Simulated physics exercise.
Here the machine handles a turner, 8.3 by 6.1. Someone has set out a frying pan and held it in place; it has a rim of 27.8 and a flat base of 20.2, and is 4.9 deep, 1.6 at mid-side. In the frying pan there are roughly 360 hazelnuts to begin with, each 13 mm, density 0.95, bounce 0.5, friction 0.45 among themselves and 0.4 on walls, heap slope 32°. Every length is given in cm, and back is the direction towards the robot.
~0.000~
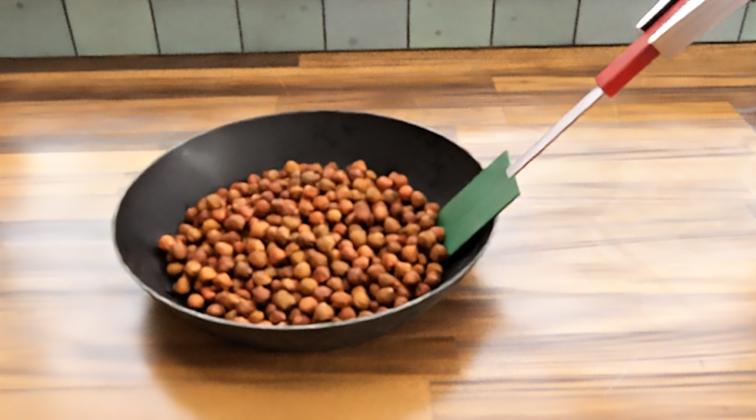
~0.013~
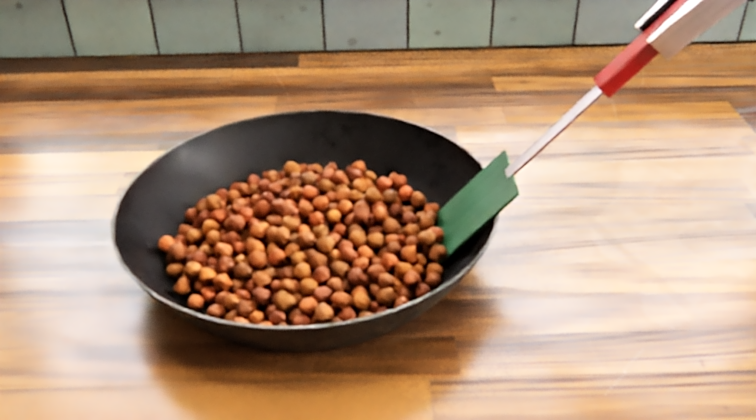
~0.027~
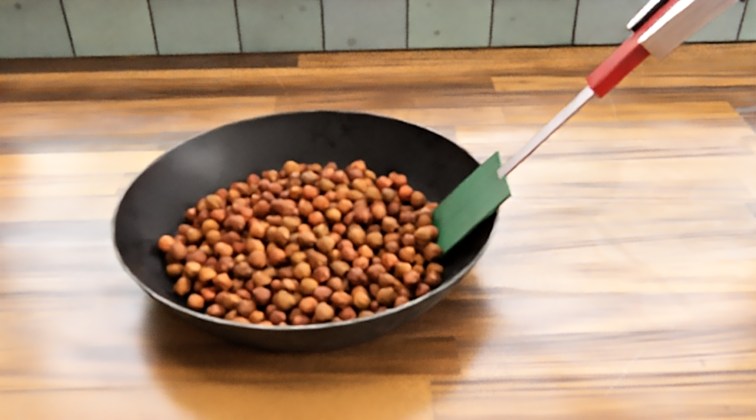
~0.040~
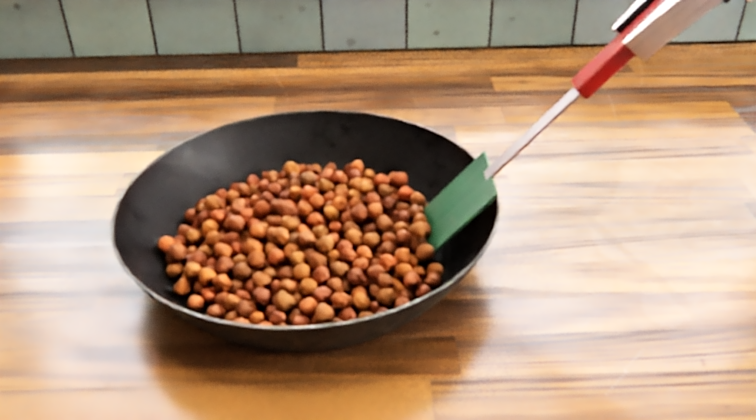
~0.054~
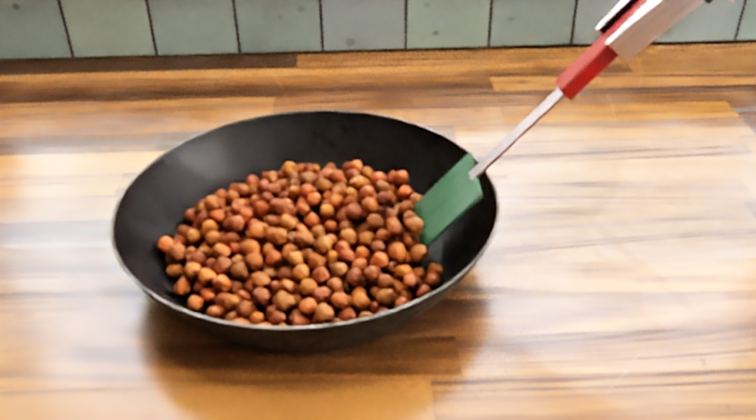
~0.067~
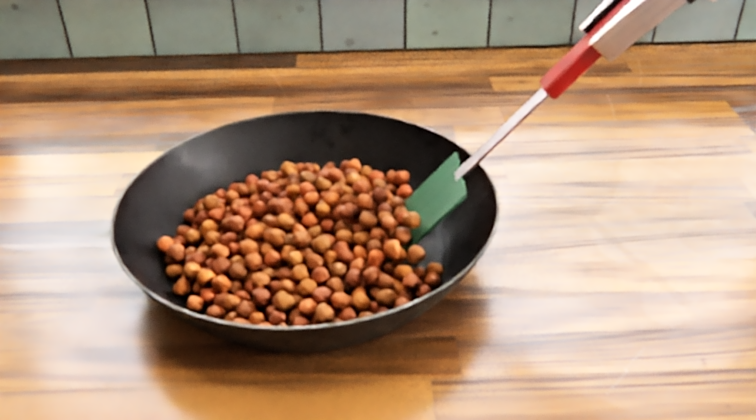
On a wooden counter by a tiled wall, a green turner with a red and white handle moved slightly left inside a black frying pan, nudging the edge of a heap of brown hazelnuts.
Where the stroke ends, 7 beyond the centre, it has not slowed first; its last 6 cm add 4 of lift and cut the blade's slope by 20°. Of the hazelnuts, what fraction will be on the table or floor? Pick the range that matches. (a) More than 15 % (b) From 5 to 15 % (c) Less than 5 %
Answer: C.
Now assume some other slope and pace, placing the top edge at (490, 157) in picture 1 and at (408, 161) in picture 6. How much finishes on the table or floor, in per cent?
About 10 per cent.
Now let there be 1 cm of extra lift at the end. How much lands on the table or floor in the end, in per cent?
Result: Approx. 0 %.
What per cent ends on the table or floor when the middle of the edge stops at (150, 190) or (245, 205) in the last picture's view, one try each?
Estimates, in order: 20 % and 0 %.
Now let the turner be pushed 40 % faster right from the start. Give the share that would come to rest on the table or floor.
About 10 in a hundred.
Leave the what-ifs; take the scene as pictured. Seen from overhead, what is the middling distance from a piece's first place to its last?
About 2 centimetres.
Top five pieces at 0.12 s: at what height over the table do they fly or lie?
Roughly 6 centimetres.
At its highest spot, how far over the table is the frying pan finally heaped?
Peak at rest, approximately 5.0 centimetres.
After 0.12 s, sloping 49°, highest piece 6 above the table; 358 in the frying pan.
After 0.18 s, sloping 42°, highest piece 7 above the table; 358 in the frying pan.
After 0.41 s, sloping 29°, highest piece 6 above the table; 350 in the frying pan, 5 on the table or floor, 3 on the blade or in flight.
After 1.46 s, sloping 29°, highest piece 5 above the table; 350 in the frying pan, 8 on the table or floor.
At rest, 350 in the frying pan, 8 on the table or floor. That is 2 % on the table or floor.
